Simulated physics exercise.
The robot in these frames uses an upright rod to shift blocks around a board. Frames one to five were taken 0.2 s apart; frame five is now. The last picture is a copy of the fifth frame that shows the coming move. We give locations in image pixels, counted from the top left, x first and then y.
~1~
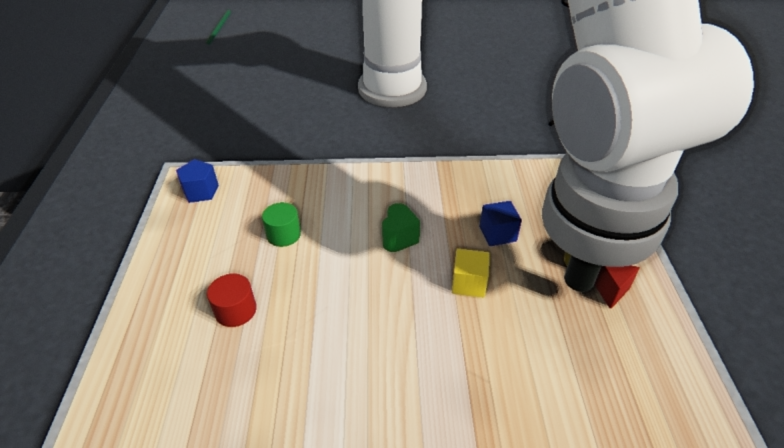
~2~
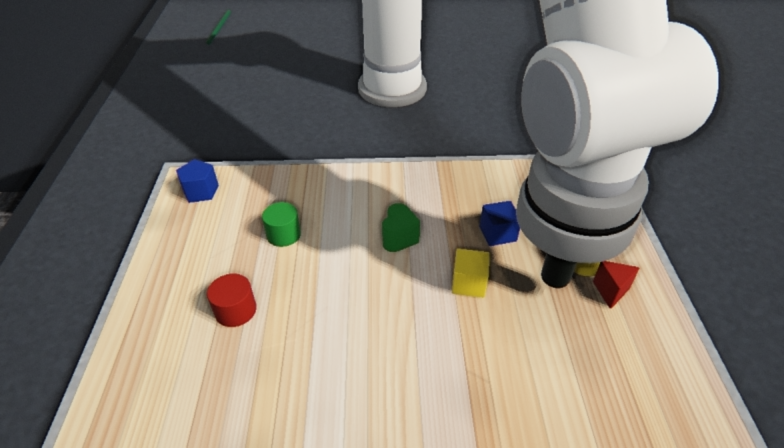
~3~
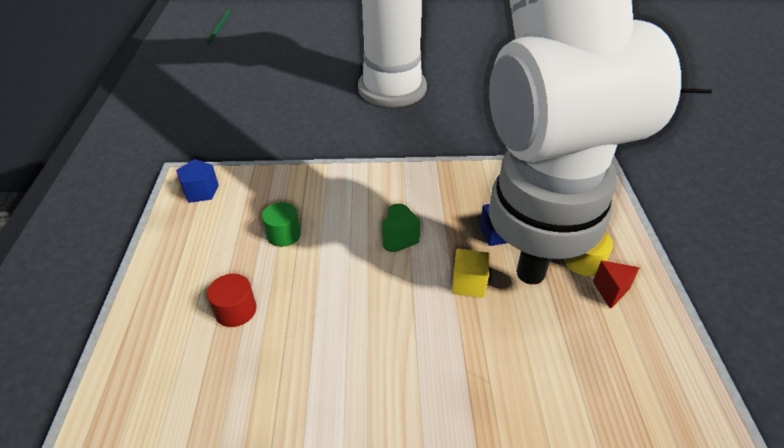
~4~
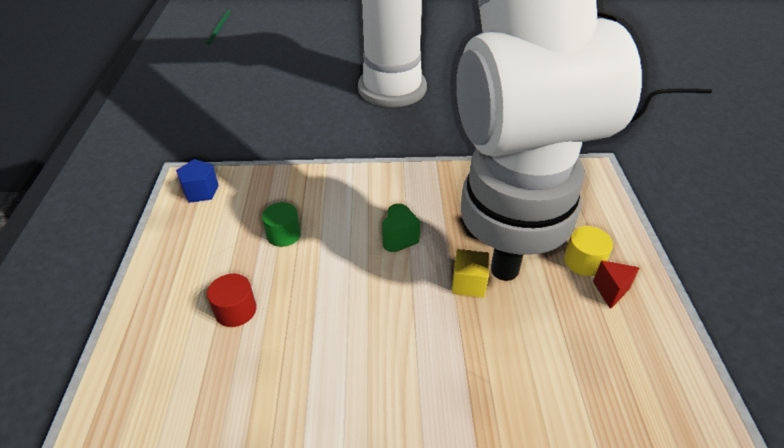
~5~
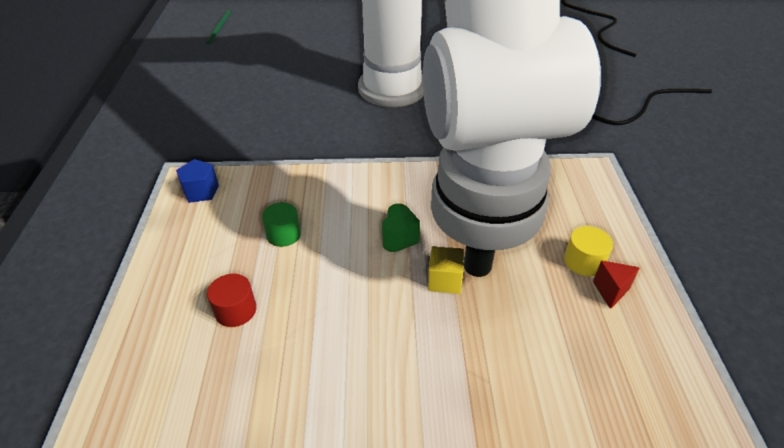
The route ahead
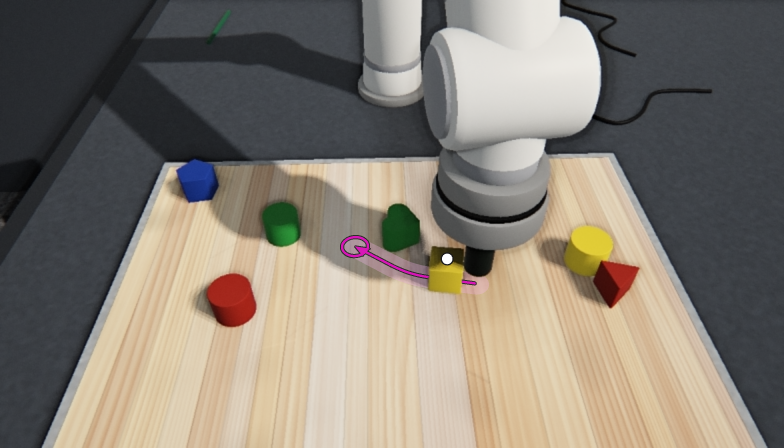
The clip opens on a robot arm holding an upright black rod near the right side of a wooden board scattered with colored blocks. The rod glides left past the yellow cylinder while the blocks stay still, then meets the yellow block and nudges it slightly left, toward the green one.
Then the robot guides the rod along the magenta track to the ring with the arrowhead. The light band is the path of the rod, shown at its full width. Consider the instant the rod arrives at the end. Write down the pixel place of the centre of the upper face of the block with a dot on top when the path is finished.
I'd place it at (335, 243), taking the centre of its top.
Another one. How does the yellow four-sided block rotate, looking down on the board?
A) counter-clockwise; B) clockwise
I choose A.
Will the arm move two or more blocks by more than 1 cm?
Answer: No.
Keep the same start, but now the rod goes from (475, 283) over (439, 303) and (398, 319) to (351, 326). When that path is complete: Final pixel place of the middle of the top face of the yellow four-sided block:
It should be at about (422, 261).
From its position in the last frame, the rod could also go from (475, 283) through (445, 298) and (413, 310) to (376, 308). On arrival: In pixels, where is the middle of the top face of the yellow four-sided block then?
The middle of its top is at (418, 261).
Drawn move, from (475, 283) through (409, 273) to (355, 246); the dot is on the yellow four-sided block.
The first path, step by step. One third of the way, rod (431, 262); yellow four-sided block (401, 253).
Two thirds of the way, rod (389, 249); yellow four-sided block (359, 246), turned 25° anticlockwise.
At the end, rod (354, 231); green heart block still; yellow four-sided block (335, 243), turned 60° anticlockwise.
